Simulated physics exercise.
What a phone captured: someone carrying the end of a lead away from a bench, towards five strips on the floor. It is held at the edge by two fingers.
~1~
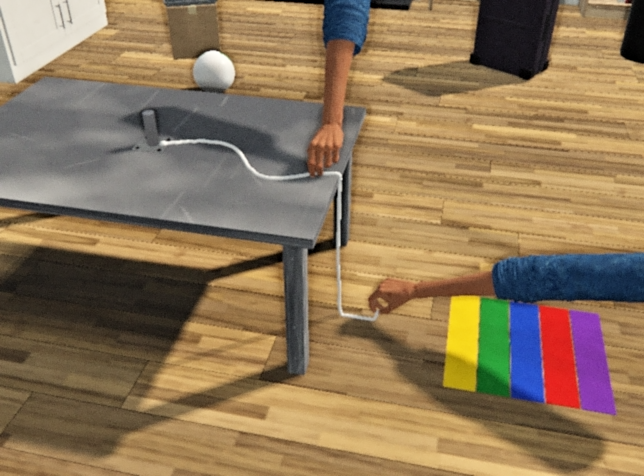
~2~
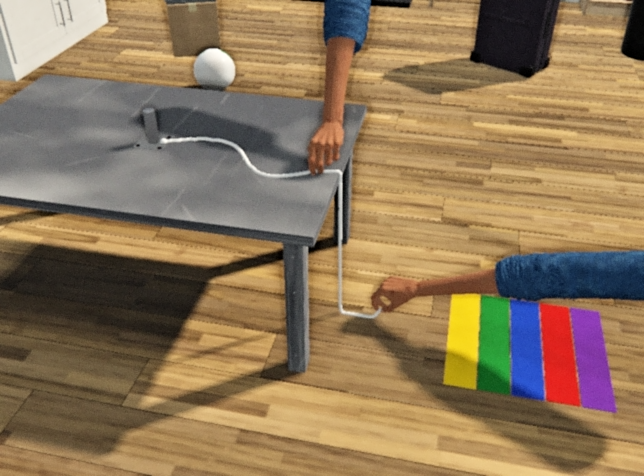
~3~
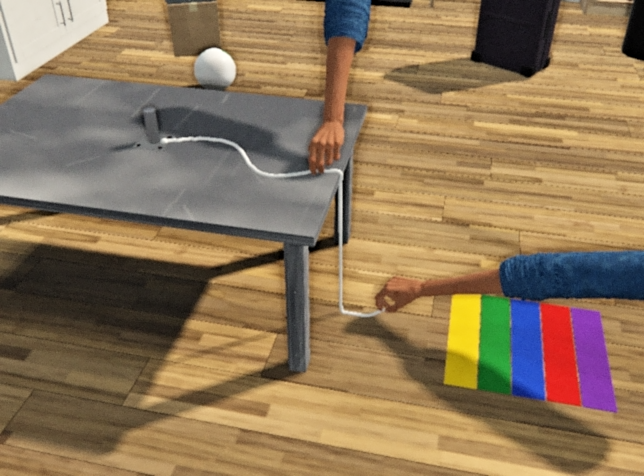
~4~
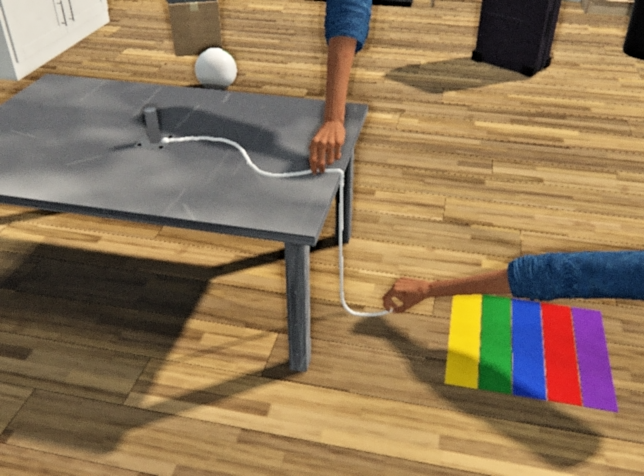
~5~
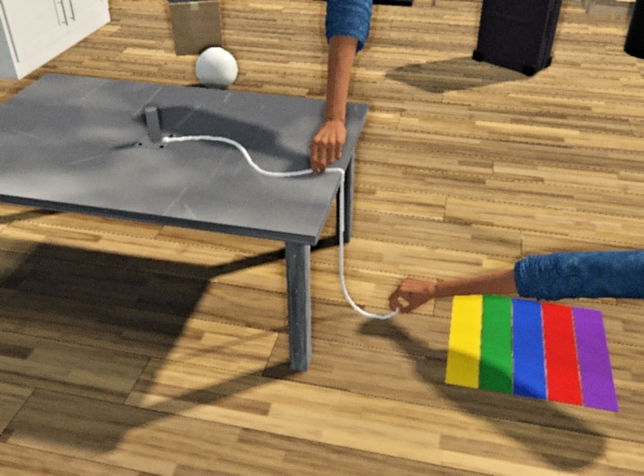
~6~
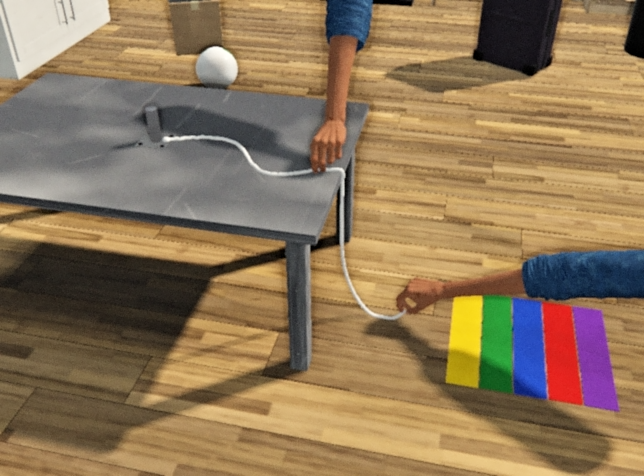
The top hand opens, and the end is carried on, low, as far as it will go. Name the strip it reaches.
The blue strip.
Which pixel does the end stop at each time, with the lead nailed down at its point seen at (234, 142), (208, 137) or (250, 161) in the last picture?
That would be (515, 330) for the first, (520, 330) for the second and (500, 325) for the third.
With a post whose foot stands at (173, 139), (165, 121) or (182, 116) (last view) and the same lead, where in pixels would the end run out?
In pixels, the answers are (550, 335), (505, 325) and (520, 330).
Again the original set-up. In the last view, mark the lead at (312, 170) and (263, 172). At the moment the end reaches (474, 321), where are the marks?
They end up close to (342, 178) and (298, 162).
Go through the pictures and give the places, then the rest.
The first picture shows end (377, 311); yellow (460, 370); green (494, 375); blue (527, 380); red (561, 386); purple (596, 392).
The second picture shows end (380, 309); lead through (195, 140) (242, 154) (287, 176) (340, 193) (340, 248) (340, 301).
The third picture shows end (384, 309).
The fourth picture shows end (392, 310); lead through (196, 139) (244, 153) (289, 175) (341, 192) (341, 247) (342, 300).
The fifth picture shows end (397, 310).
The sixth picture shows end (405, 311); lead through (197, 138) (245, 152) (290, 174) (342, 191) (342, 247) (358, 299).
Soon after, end near (474, 321); over yellow.
Then, end near (508, 326); over green.
At full stretch, end near (528, 330); over blue. The end stops over the blue strip.
